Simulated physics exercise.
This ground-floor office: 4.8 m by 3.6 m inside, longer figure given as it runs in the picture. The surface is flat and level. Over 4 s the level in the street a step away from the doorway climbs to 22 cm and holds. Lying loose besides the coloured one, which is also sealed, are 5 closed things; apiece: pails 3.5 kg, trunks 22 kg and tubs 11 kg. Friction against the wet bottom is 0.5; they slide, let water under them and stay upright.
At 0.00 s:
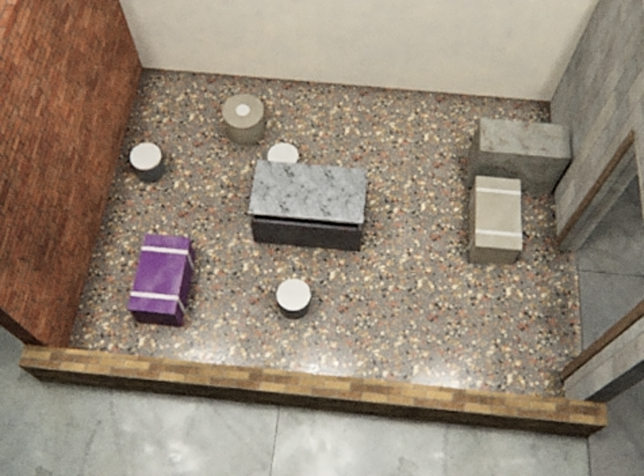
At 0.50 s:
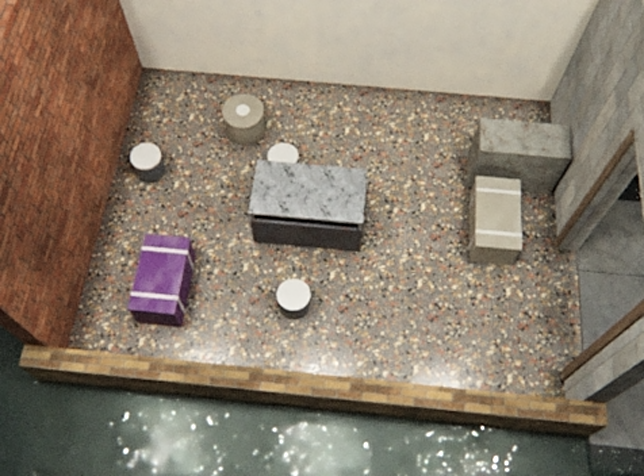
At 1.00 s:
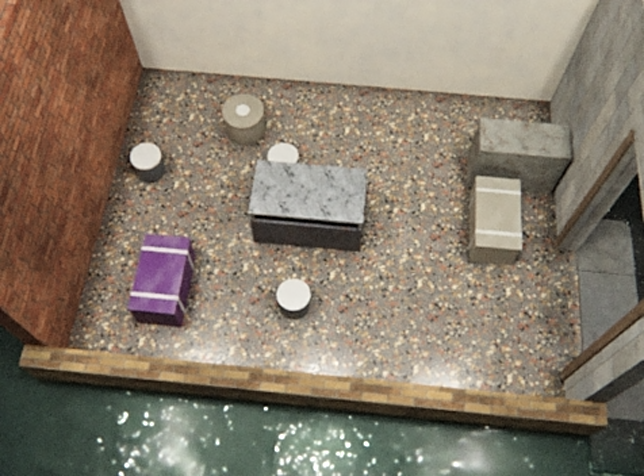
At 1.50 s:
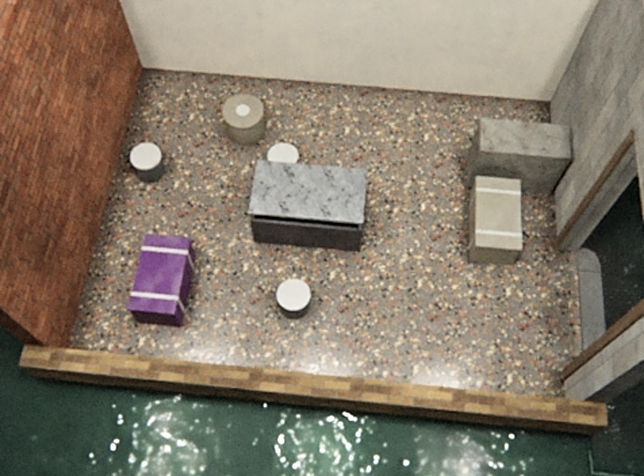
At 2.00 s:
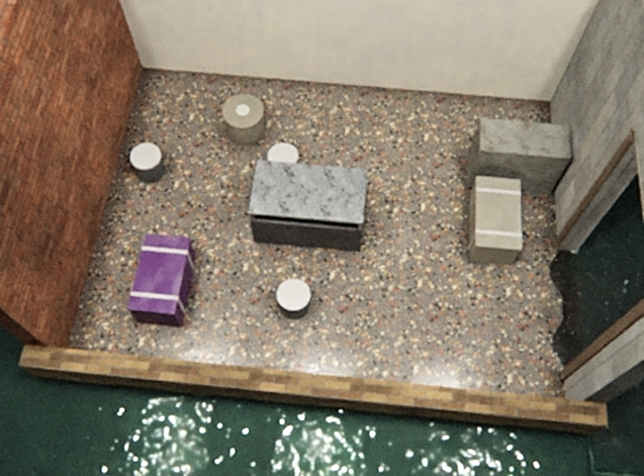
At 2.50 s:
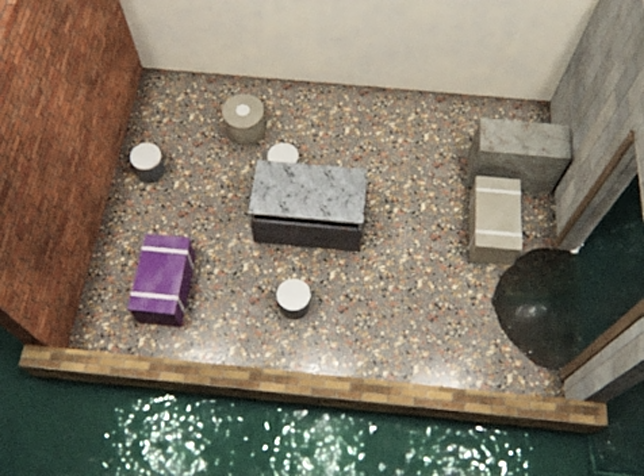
Dark green, glinting water spreads over the grey paving outside a pebble-speckled office floor, seen from high above by a still camera. A purple trunk with pale bands sits at left, round pale-topped tubs stand around a grey marbled block in the middle, and beige and grey blocks sit at right. The water covers the paving beyond the right-hand doorway, then enters in a dark rounded patch, while nothing inside shifts.
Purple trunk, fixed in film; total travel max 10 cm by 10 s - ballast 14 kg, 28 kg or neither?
Neither.
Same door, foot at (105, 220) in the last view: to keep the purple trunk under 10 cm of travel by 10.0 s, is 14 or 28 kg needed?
Then no option works.
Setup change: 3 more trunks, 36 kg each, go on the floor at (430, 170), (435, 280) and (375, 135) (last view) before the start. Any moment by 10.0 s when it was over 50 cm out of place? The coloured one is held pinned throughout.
In the order given, within the mark, then beyond the mark, and last within the mark.
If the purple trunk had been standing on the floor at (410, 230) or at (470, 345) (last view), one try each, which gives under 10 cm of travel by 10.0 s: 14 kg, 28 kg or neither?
First try none suffices, second try none suffices.
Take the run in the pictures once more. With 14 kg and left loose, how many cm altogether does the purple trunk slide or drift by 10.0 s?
Around 300 cm in total.
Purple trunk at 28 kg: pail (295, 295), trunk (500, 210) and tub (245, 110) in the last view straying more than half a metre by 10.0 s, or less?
Well, that's beyond half a metre, beyond half a metre, and below half a metre.
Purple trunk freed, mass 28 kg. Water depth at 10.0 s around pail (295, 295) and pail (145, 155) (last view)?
Around 13 cm and 14 cm.
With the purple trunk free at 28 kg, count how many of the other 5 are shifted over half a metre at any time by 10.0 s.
The total is 3.
After 3.5 s the purple trunk would be 0 cm from its start with 14 kg and 0 cm from its start with 28 kg; 0 cm of water round it then.
After 4.5 s the purple trunk would be 0 cm from its start with 14 kg and 0 cm from its start with 28 kg; 0 cm of water round it then.
After 7.0 s the purple trunk would be 68 cm from its start with 14 kg and 47 cm from its start with 28 kg; 8 cm of water round it then.
After 10.0 s the purple trunk would be 207 cm from its start with 14 kg and 210 cm from its start with 28 kg; 14 cm of water round it then.
